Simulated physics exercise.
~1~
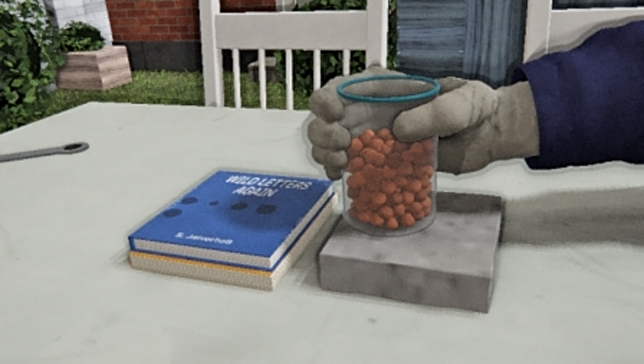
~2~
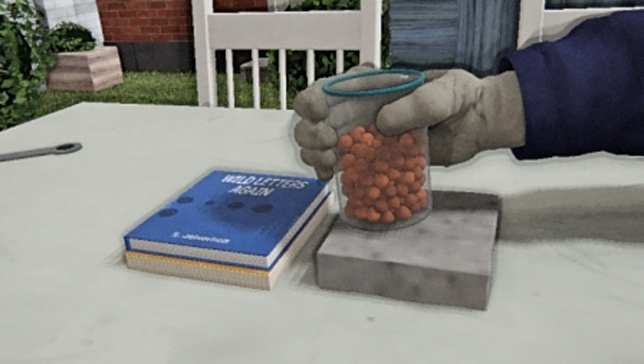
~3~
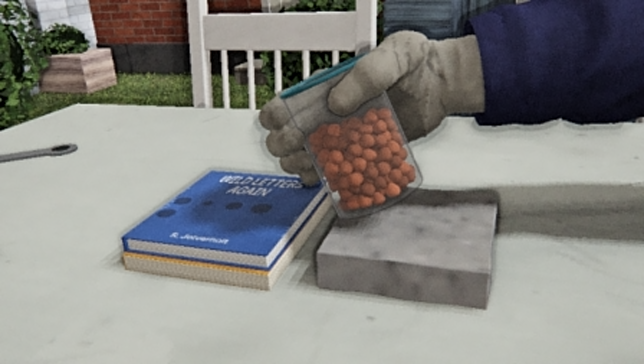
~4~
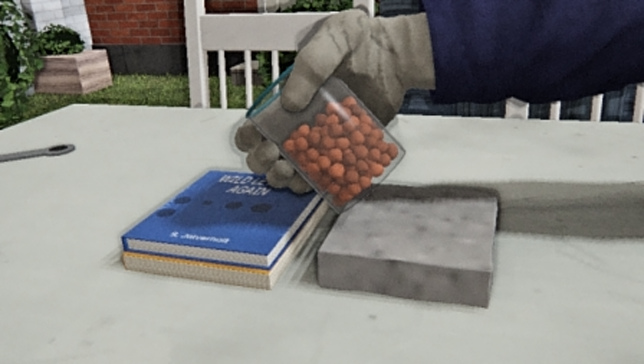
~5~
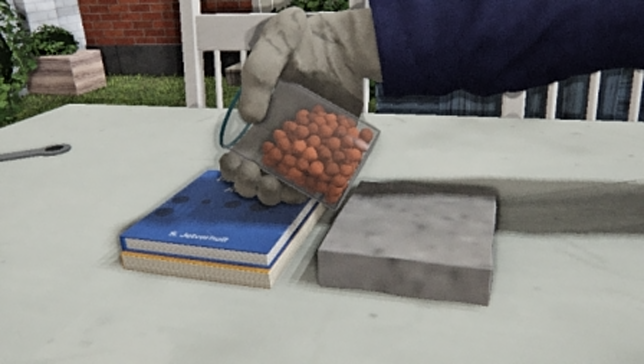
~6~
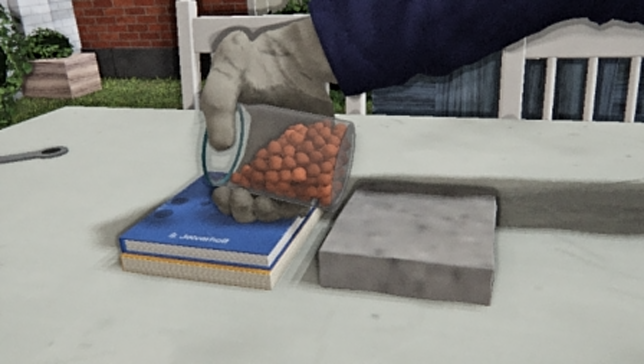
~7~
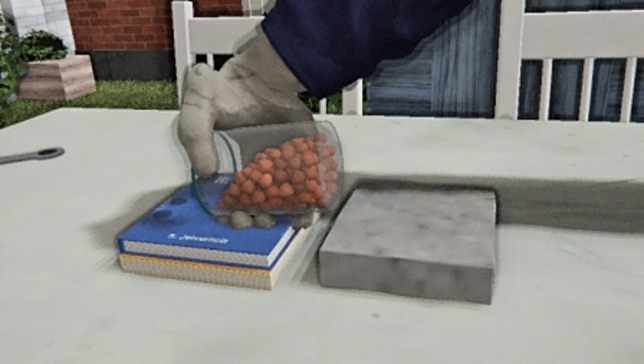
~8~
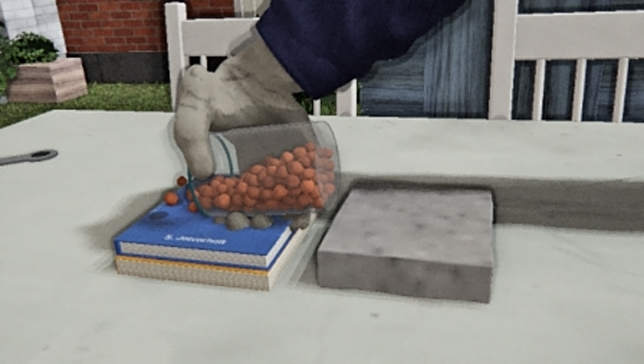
A gloved hand holds an open, clear glass of orange-red clay pellets over a grey block on a pale outdoor table. The view looks slightly down across the tabletop, drifting a little sideways, with white chairs, grass and a brick wall behind. Two books, the upper one blue, lie to the left of the block, and a metal tool sits at the far left. The hand lifts the glass and tips it leftward, the pellets staying inside as it turns sideways. It lowers the glass onto the books, and finally a few pellets tumble out onto the blue cover.
